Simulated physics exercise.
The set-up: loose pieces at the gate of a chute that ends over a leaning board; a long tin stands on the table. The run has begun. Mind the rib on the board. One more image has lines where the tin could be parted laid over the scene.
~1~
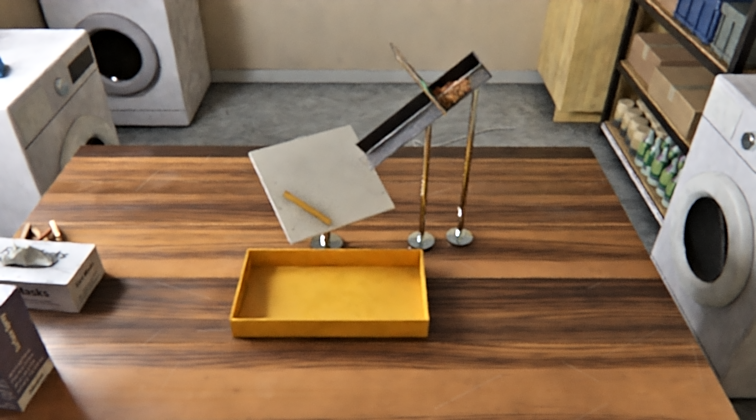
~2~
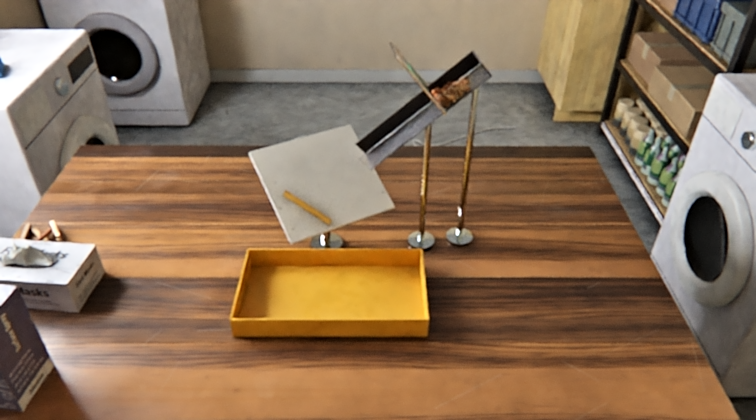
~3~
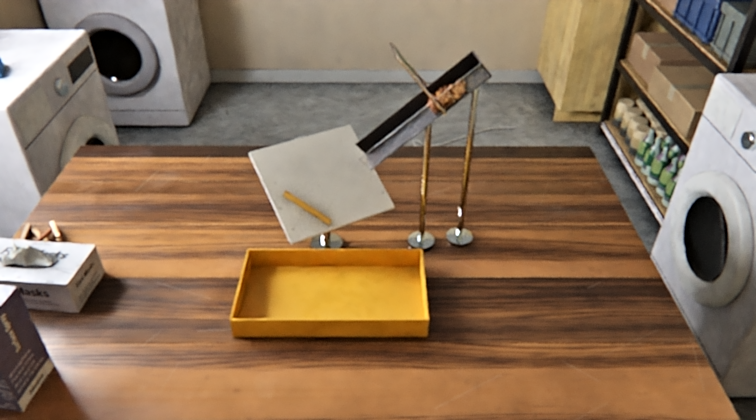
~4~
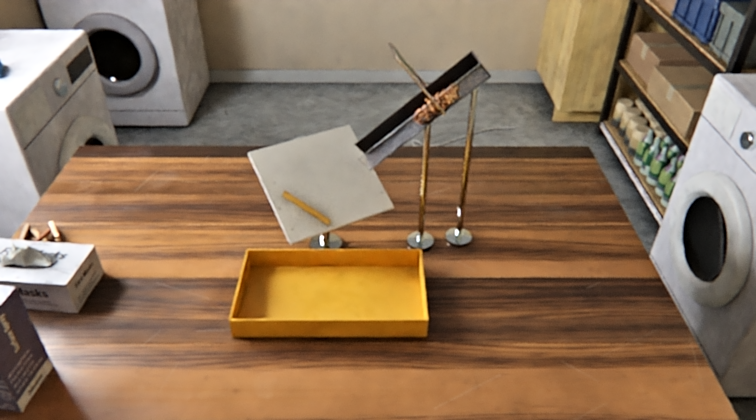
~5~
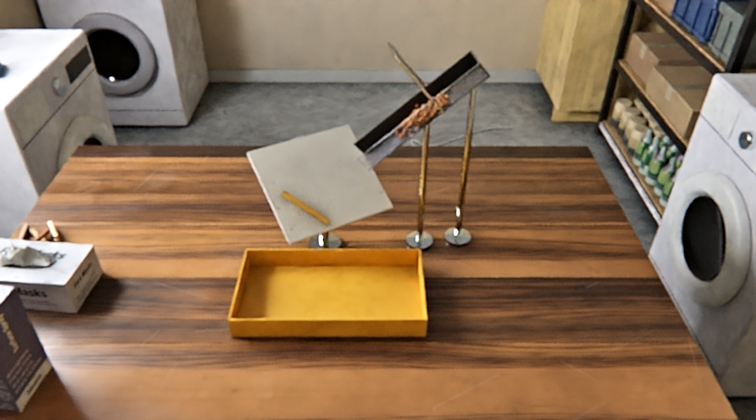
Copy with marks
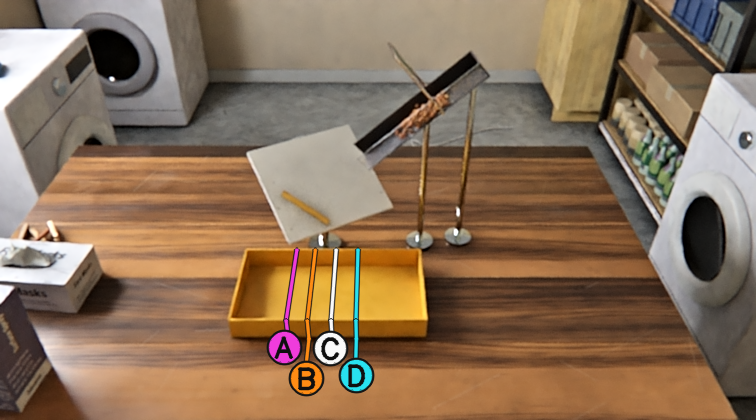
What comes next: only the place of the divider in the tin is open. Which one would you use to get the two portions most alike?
D is best.
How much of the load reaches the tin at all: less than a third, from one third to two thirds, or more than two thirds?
More than two thirds.
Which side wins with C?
More lands on the right.
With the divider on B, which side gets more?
Right.
On the marked copy, line A crosses the front rim at (286, 319); line B crosses the front rim at (307, 319); line C crosses the front rim at (331, 319); line D crosses the front rim at (355, 319).
With A, of what is caught, just a few on the left of the divider, almost all on the right.
With B, of what is caught, about a tenth on the left of the divider, almost all on the right.
With C, of what is caught, about a tenth on the left of the divider, the larger part on the right.
With D, of what is caught, roughly half on the left of the divider, roughly half on the right.
